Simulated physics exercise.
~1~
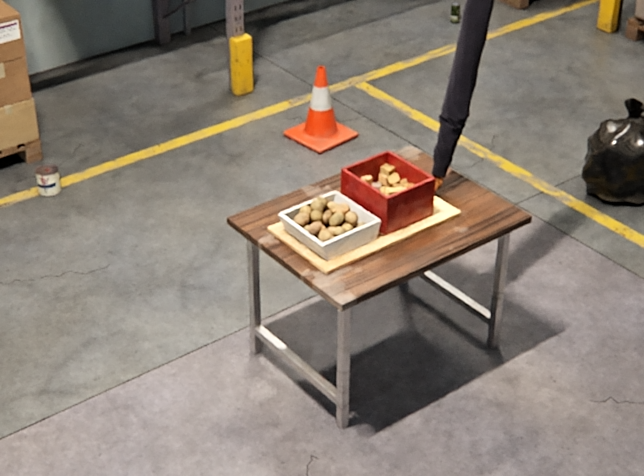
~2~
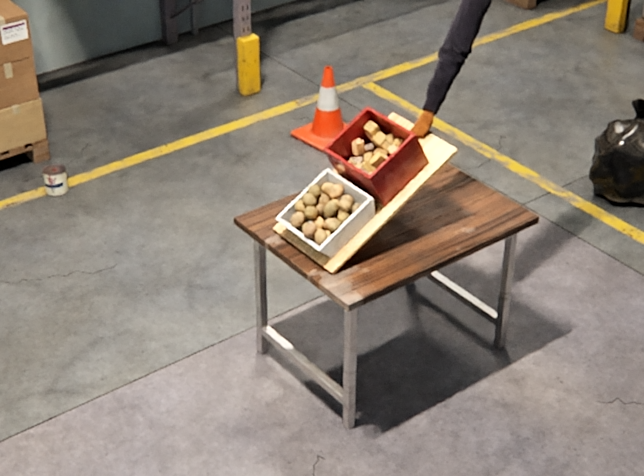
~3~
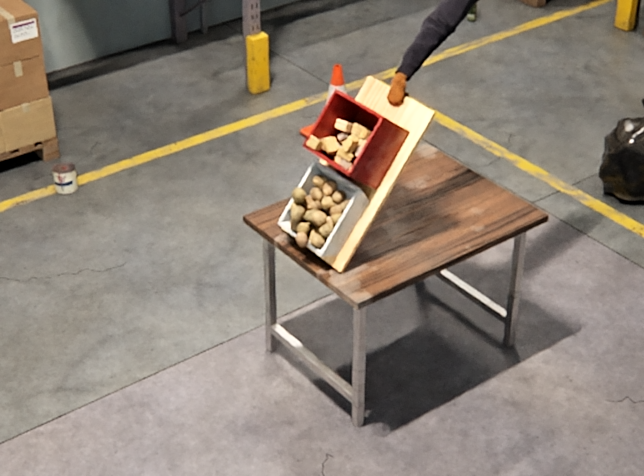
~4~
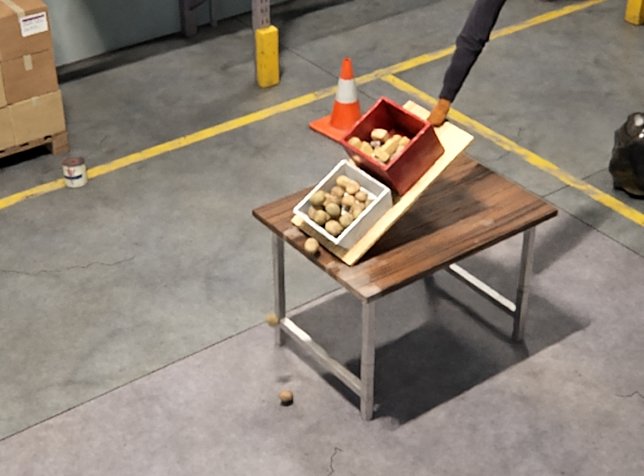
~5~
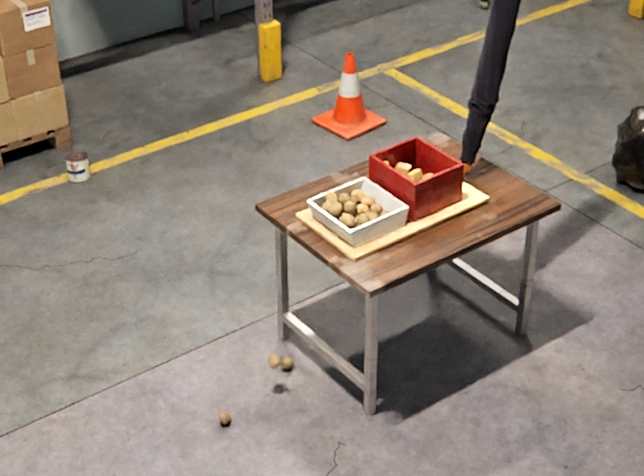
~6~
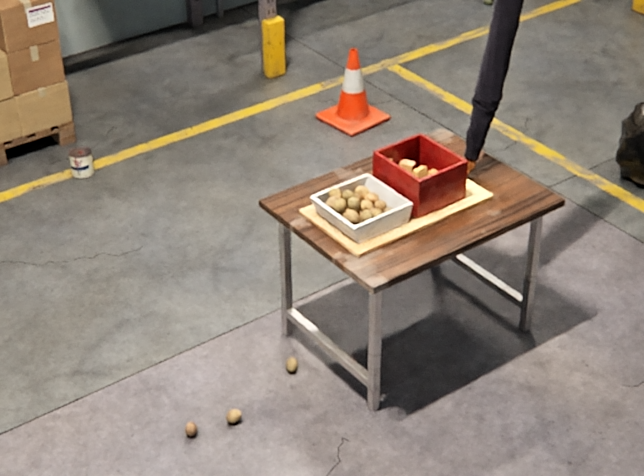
Board holding two crates tipping steeply left on a table, spilling three potatoes from the white crate, then lowering flat again.
